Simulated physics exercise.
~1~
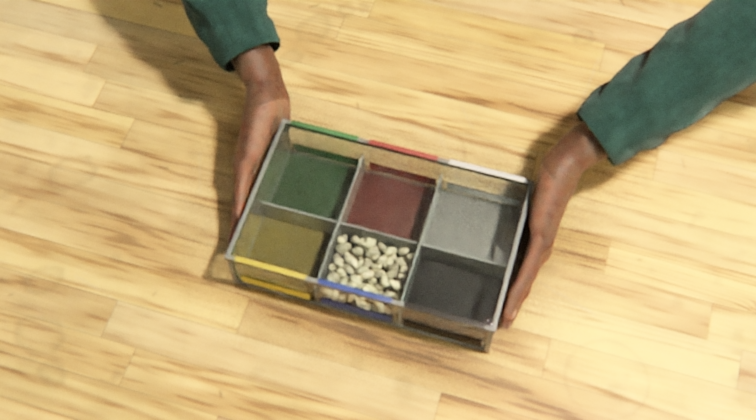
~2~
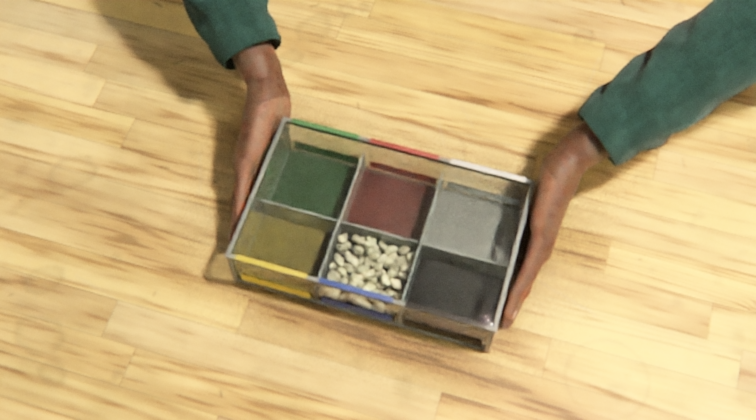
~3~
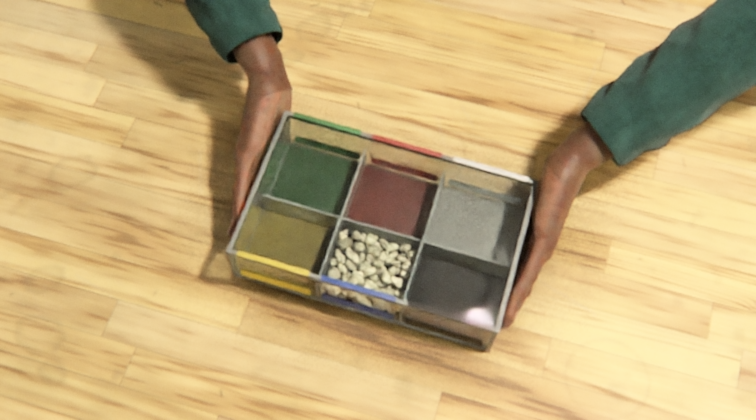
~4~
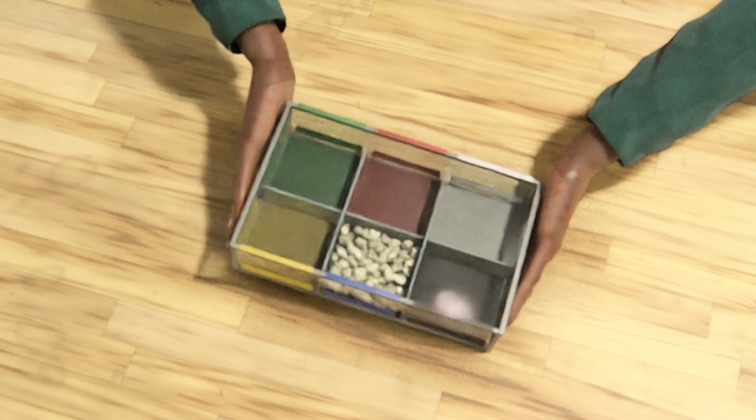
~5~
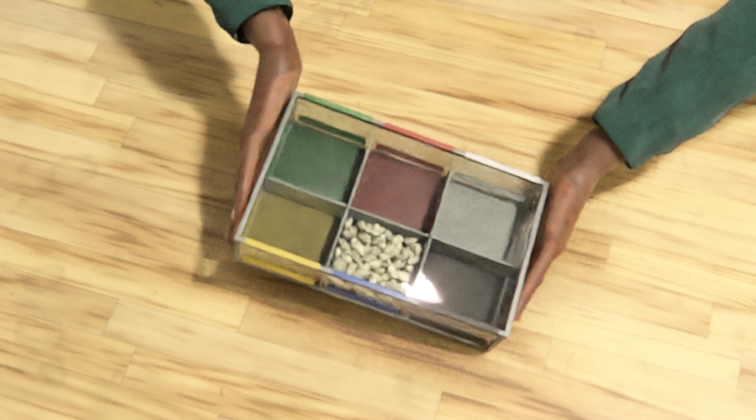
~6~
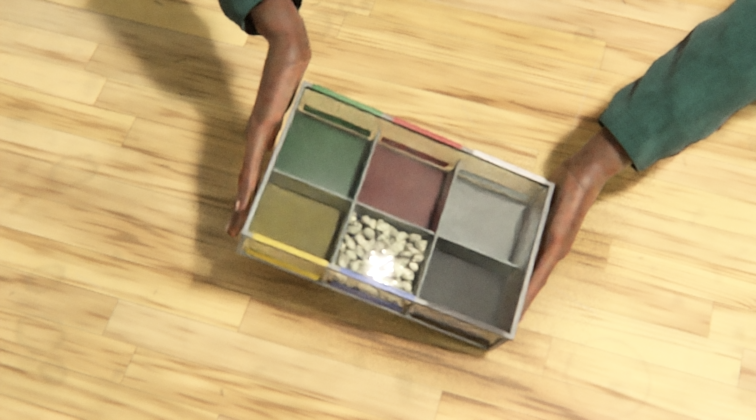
A pale wooden plank surface is seen from above at an angle, in warm light with soft shadows. Two hands in dark green sleeves hold a clear lidded box of six compartments, green, red and grey behind, yellow, blue-edged and black in front, with white beans in the front middle one. The hands steadily tilt the box toward its right front corner, and a bright glint slides leftward across the lid.
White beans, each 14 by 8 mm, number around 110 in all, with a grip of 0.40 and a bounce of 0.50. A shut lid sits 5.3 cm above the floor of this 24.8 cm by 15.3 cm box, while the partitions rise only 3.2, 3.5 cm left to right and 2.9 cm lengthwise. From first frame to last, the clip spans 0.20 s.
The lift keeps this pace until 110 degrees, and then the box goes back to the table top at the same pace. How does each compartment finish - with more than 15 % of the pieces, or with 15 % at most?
Red compartment: At most 15 %, blue compartment: More than 15 %, green compartment: At most 15 %, yellow compartment: At most 15 %, white compartment: At most 15 %, black compartment: More than 15 %.
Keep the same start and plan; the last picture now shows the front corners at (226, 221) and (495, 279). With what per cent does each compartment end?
Each compartment ends with, in per cent, red 30, blue 0, green 70, yellow 0, white 0 and black 0.
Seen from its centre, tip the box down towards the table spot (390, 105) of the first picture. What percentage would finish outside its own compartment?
My best guess is some 100 per cent.
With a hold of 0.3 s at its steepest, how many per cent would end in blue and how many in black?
Blue 40; black 60.
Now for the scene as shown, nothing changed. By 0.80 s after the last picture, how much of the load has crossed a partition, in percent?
Estimate: Some 30 %.
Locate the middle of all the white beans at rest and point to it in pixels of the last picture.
(444, 304).
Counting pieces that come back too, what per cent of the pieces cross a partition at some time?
Roughly 55 in a hundred.
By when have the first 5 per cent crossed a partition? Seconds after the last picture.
It comes at roughly 0.55 s.
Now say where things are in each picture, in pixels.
In the first frame, box tilt 0 degrees, front corners at (230, 256) and (491, 327); blue 100 %.
In the second frame, box tilt 1 degrees, front corners at (231, 255) and (493, 328).
In the third frame, box tilt 3 degrees, front corners at (232, 250) and (495, 328), lowest corner right front.
In the fourth frame, box tilt 7 degrees, front corners at (235, 244) and (499, 330), lowest corner right front.
In the fifth frame, box tilt 12 degrees, front corners at (240, 238) and (504, 332), lowest corner right front.
In the sixth frame, box tilt 17 degrees, front corners at (247, 232) and (509, 335), lowest corner right front; blue 100 %.
Then, 0.80 s after the last picture, tilt 110 degrees; blue 70 %, black 30 %.
Then, 1.34 s after the last picture, tilt 48 degrees; blue 50 %, black 50 %.
Then, 1.93 s after the last picture, tilt 0 degrees; blue 45 %, black 55 %.
In the end, red 0 %, blue 45 %, green 0 %, yellow 0 %, white 0 %, black 55 %.
